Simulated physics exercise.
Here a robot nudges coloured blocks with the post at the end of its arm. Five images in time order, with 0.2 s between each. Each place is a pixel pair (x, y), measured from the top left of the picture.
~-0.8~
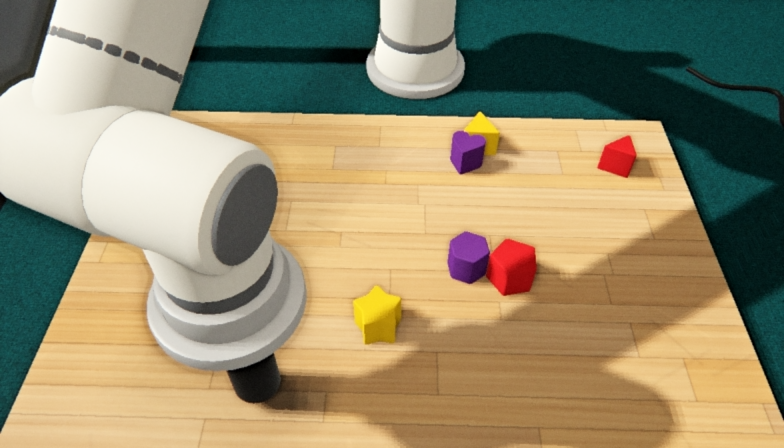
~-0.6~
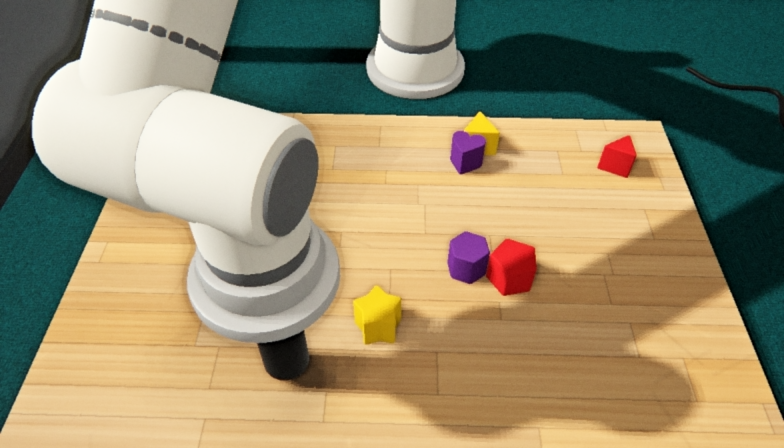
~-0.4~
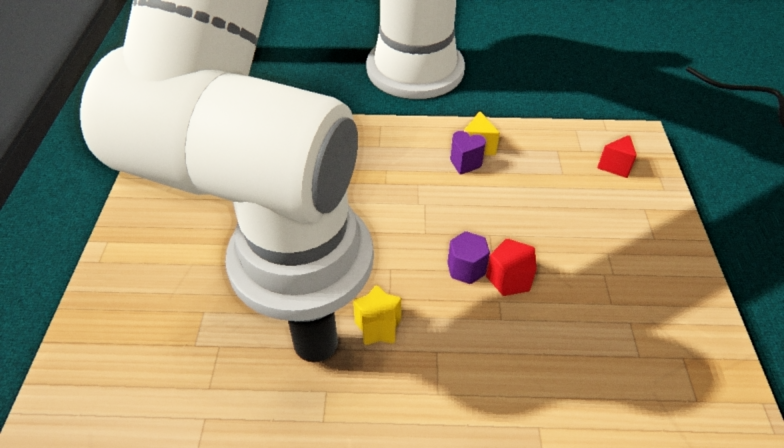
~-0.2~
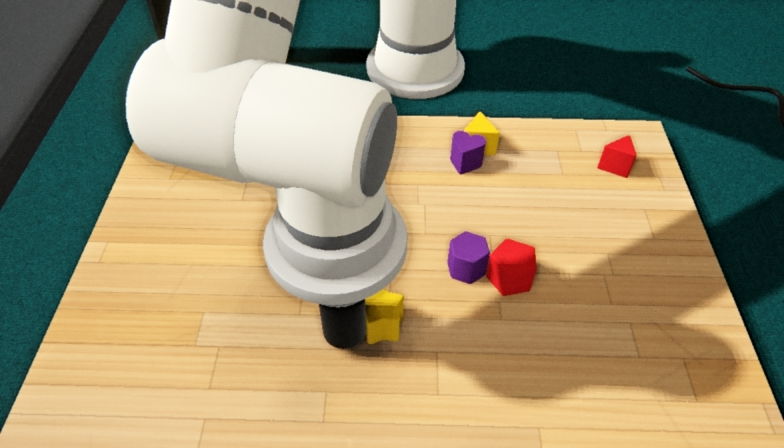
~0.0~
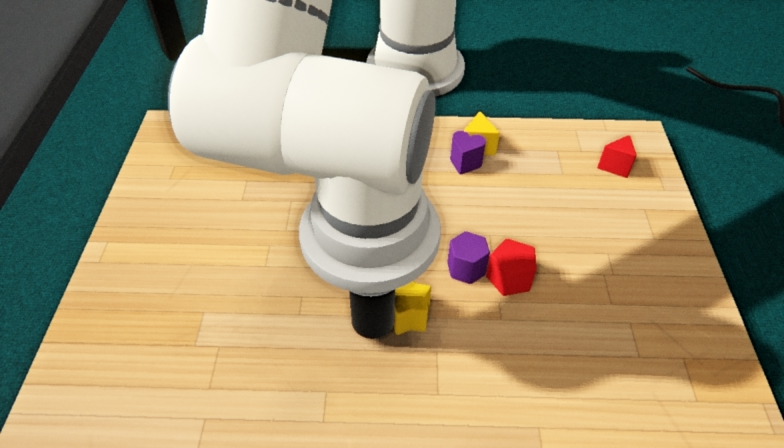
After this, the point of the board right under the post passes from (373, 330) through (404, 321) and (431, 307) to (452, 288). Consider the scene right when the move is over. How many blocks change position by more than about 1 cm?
I think three or more will be displaced.
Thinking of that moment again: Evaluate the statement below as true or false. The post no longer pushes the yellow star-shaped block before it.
That claim is false.
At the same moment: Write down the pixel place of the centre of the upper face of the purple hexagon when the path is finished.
Around pixel (493, 223).
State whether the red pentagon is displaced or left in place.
Shifted.
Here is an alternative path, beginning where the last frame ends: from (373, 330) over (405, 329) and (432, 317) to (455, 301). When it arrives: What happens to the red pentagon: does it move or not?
The answer is that it is displaced.
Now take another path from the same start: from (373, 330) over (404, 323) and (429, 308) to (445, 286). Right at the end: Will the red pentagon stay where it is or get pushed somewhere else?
By the time the path is finished, it has moved at least a centimetre.
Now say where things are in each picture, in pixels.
In the first picture, post's lower end (257, 382); yellow star-shaped block (378, 305); purple hexagon (470, 246); red pentagon (516, 256).
In the second picture, post (287, 361); blocks still.
In the third picture, post (316, 343); blocks still.
In the fourth picture, post (345, 331); yellow star-shaped block (381, 304).
In the fifth picture, post (373, 321); yellow star-shaped block (409, 294); purple hexagon (470, 246); red pentagon (516, 256).
The first path, step by step. Halfway along, post (420, 305); yellow star-shaped block (455, 279).
At the end, post (454, 278); yellow star-shaped block (489, 253); purple hexagon (493, 223); red pentagon (530, 250), turned 30° clockwise.
